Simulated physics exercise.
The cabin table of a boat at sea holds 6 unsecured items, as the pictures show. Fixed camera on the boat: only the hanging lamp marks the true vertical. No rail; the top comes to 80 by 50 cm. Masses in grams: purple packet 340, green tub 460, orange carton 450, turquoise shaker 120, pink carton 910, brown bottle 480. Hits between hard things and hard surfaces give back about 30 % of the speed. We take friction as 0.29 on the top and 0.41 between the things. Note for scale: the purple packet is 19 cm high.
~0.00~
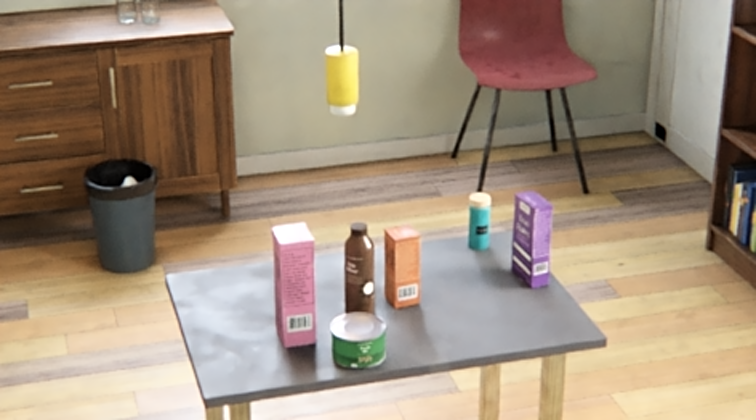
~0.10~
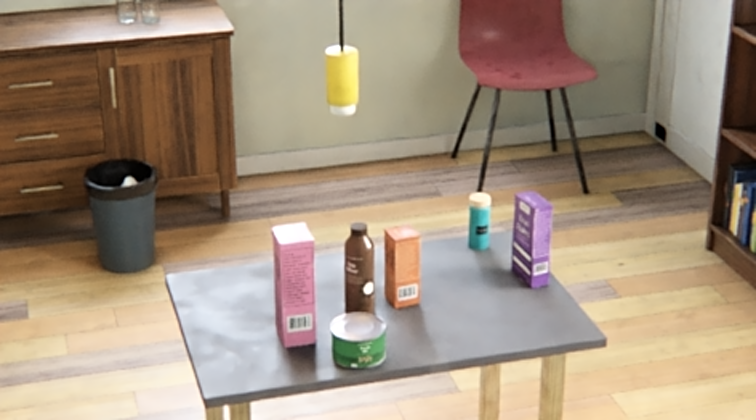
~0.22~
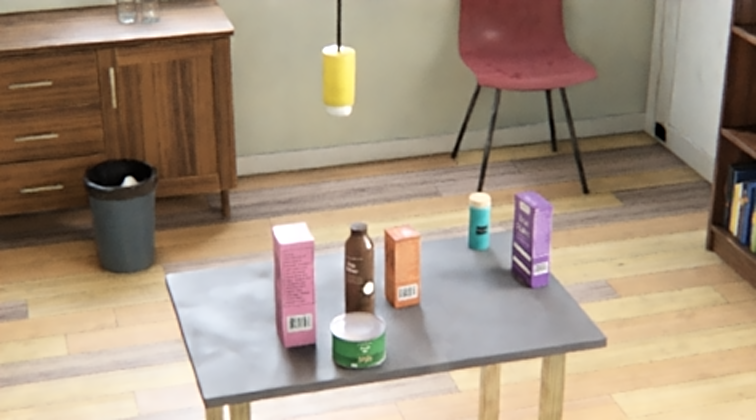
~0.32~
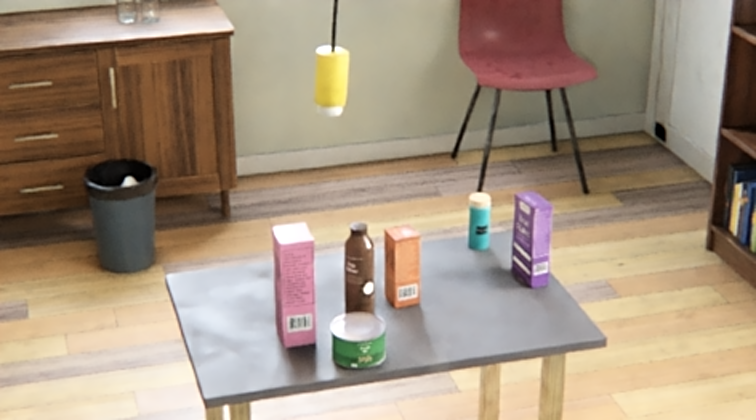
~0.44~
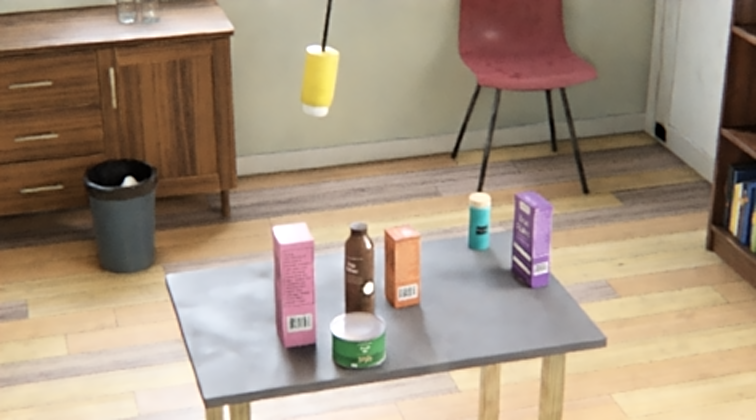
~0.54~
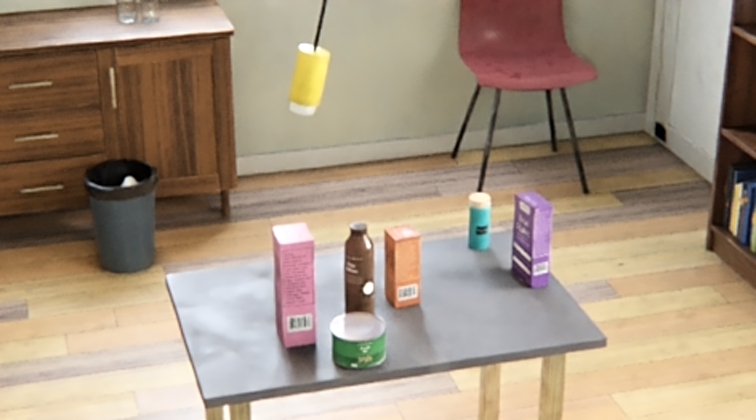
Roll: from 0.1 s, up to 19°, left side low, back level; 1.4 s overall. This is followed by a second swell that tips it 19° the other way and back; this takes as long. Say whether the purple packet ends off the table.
The purple packet remains on top.
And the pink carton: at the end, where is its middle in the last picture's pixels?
Its middle settles close to pixel (365, 317).
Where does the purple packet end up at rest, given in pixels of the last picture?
The resting point is around (457, 285).
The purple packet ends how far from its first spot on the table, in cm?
It ends about 19 centimetres from where it started.
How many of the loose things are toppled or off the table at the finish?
It adds up to 2.
After 1.04 s, heel 14°, left side down; purple packet on its side near (480, 272); orange carton slid 4 cm; turquoise shaker slid 3 cm.
After 1.44 s, boat level; purple packet on its side near (437, 287); orange carton slid 5 cm; turquoise shaker slid 4 cm.
After 2.54 s, heel 10°, right side down; purple packet on its side near (456, 285); pink carton tipped 12° from how it sat.
After 3.04 s, boat level; purple packet on its side near (457, 285); pink carton on its side.
At rest (4.6 s), tipped over on the table, purple packet and pink carton; the other 4 in place, give or take 5 cm. In the last view, purple packet near (457, 285).
